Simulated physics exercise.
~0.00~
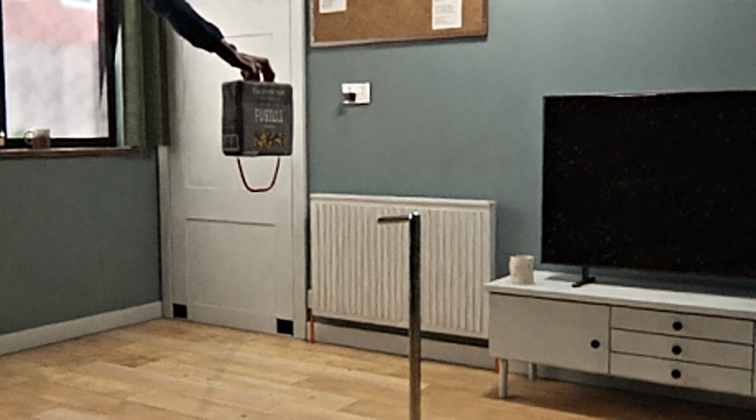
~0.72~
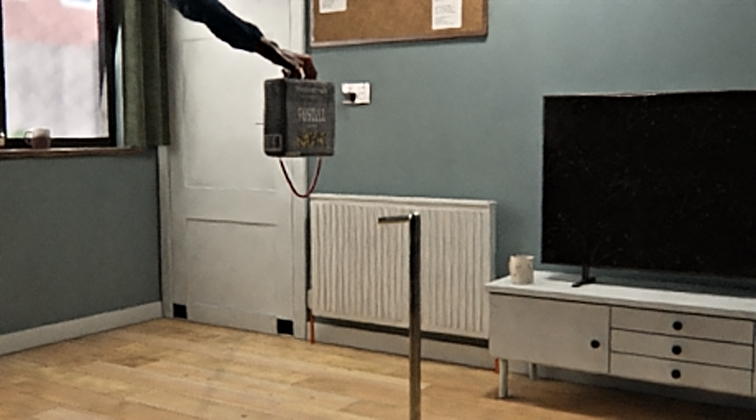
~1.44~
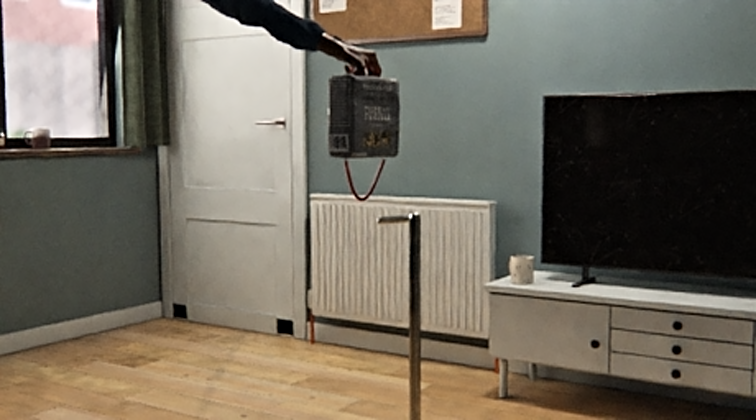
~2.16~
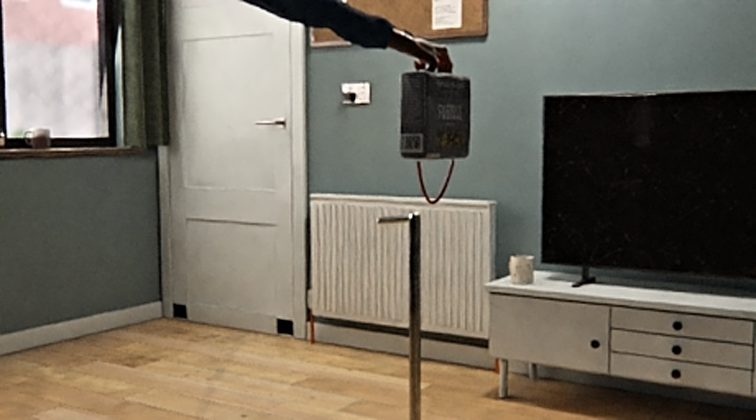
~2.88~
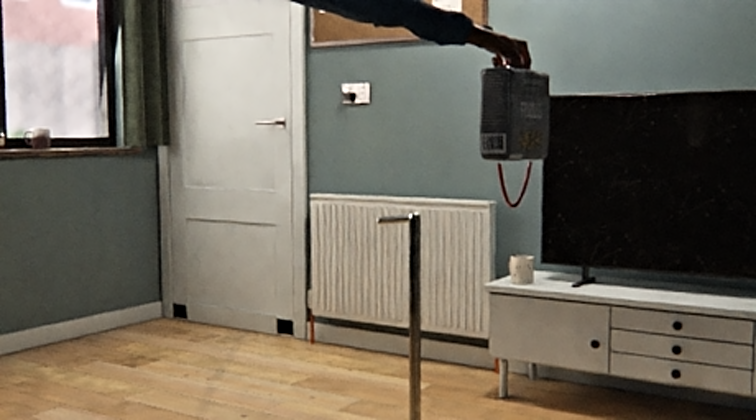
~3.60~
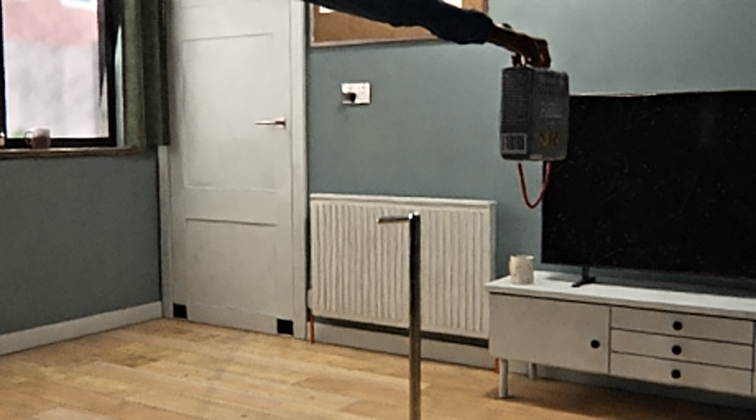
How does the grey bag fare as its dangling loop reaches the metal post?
It goes by freely. The loop does not catch on the post, and the bag carries on to the right with the hand.
